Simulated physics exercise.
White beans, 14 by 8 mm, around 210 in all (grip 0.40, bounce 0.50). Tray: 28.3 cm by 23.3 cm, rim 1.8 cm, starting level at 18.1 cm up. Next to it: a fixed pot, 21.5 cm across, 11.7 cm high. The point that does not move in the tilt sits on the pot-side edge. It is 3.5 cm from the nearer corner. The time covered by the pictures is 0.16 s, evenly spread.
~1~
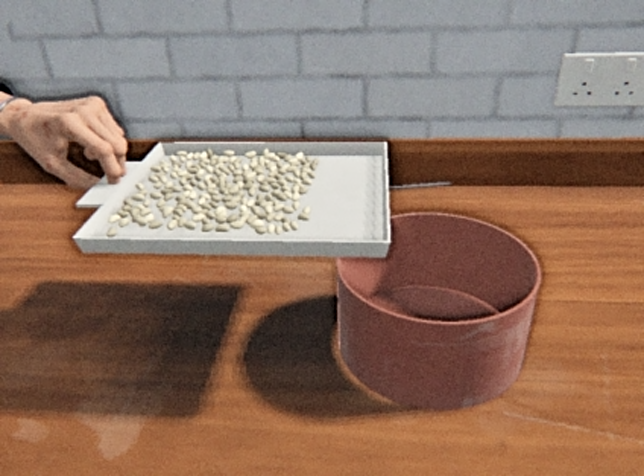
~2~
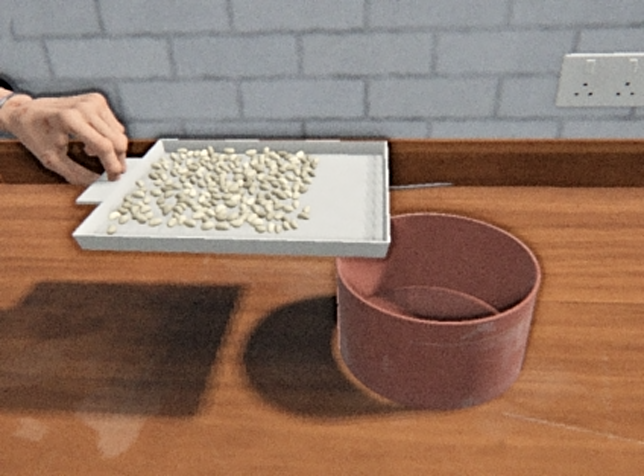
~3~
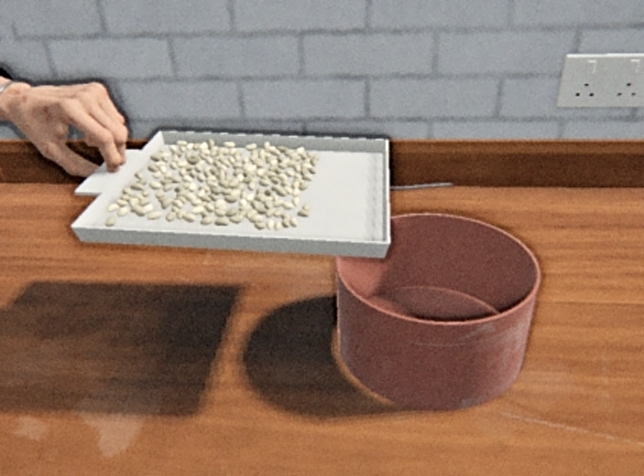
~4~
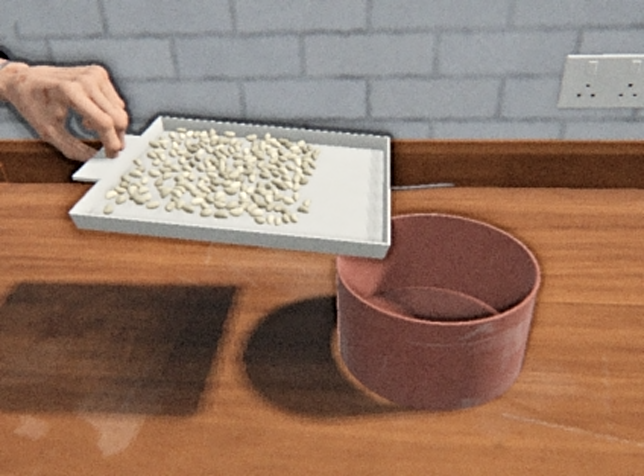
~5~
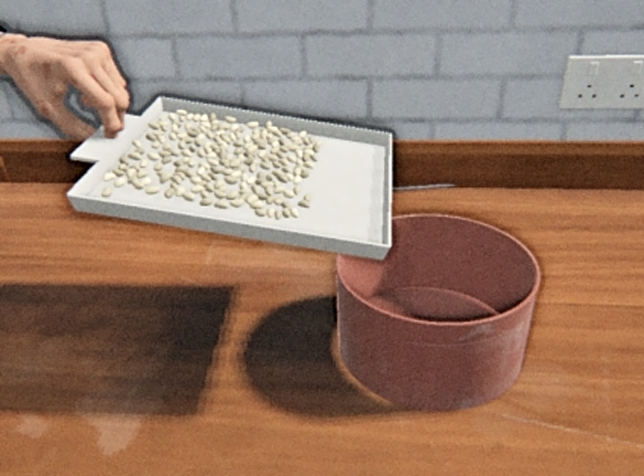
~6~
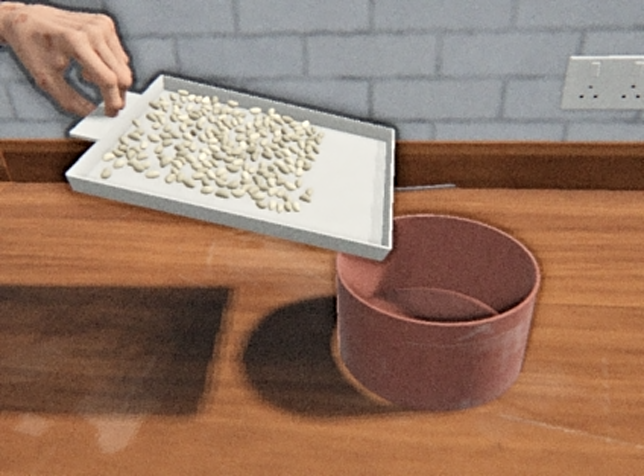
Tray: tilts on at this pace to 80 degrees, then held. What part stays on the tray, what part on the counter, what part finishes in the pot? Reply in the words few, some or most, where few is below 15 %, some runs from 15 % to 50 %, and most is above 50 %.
Shares - tray: Few; counter: Some; pot: Most.
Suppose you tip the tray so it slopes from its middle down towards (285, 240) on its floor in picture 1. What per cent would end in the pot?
Around 0 percent of them.
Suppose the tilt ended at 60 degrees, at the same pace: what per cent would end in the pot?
It would be near 50 per cent.
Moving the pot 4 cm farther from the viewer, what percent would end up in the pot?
25 per cent.
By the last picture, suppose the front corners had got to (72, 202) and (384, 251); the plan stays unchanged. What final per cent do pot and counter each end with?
Final per cent - pot 5, counter 95.
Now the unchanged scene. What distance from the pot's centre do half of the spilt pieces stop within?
Some 34 centimetres.
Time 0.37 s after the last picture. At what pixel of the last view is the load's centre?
Approximately (384, 171) in the final picture.
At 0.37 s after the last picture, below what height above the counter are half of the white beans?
Roughly 24 centimetres, give or take.
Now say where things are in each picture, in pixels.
The first frame shows tray tilt 0 degrees, front corners at (79, 236) and (385, 240); middle of the pieces at (228, 187); pot at (435, 260).
The second frame shows tray tilt 1 degrees, front corners at (79, 233) and (385, 240); middle of the pieces at (228, 185).
The third frame shows tray tilt 3 degrees, front corners at (77, 224) and (385, 241); middle of the pieces at (228, 179).
The fourth frame shows tray tilt 6 degrees, front corners at (75, 211) and (385, 242), lowest corner right front; middle of the pieces at (228, 170).
The fifth frame shows tray tilt 10 degrees, front corners at (73, 193) and (386, 243), lowest corner right front; middle of the pieces at (229, 158).
The sixth frame shows tray tilt 15 degrees, front corners at (73, 173) and (386, 245), lowest corner right front; middle of the pieces at (230, 145); pot at (435, 261).
Then, 0.22 s after the last picture, tilt 48 degrees; the tray holds 100 %, the pot 0 %.
Then, 0.37 s after the last picture, tilt 71 degrees; the tray holds 100 %, the pot 0 %.
Then, 0.64 s after the last picture, tilt 80 degrees; the tray holds 10 %, the pot 60 %.
In the end, tray 5 %, counter 30 %, pot 65 %.
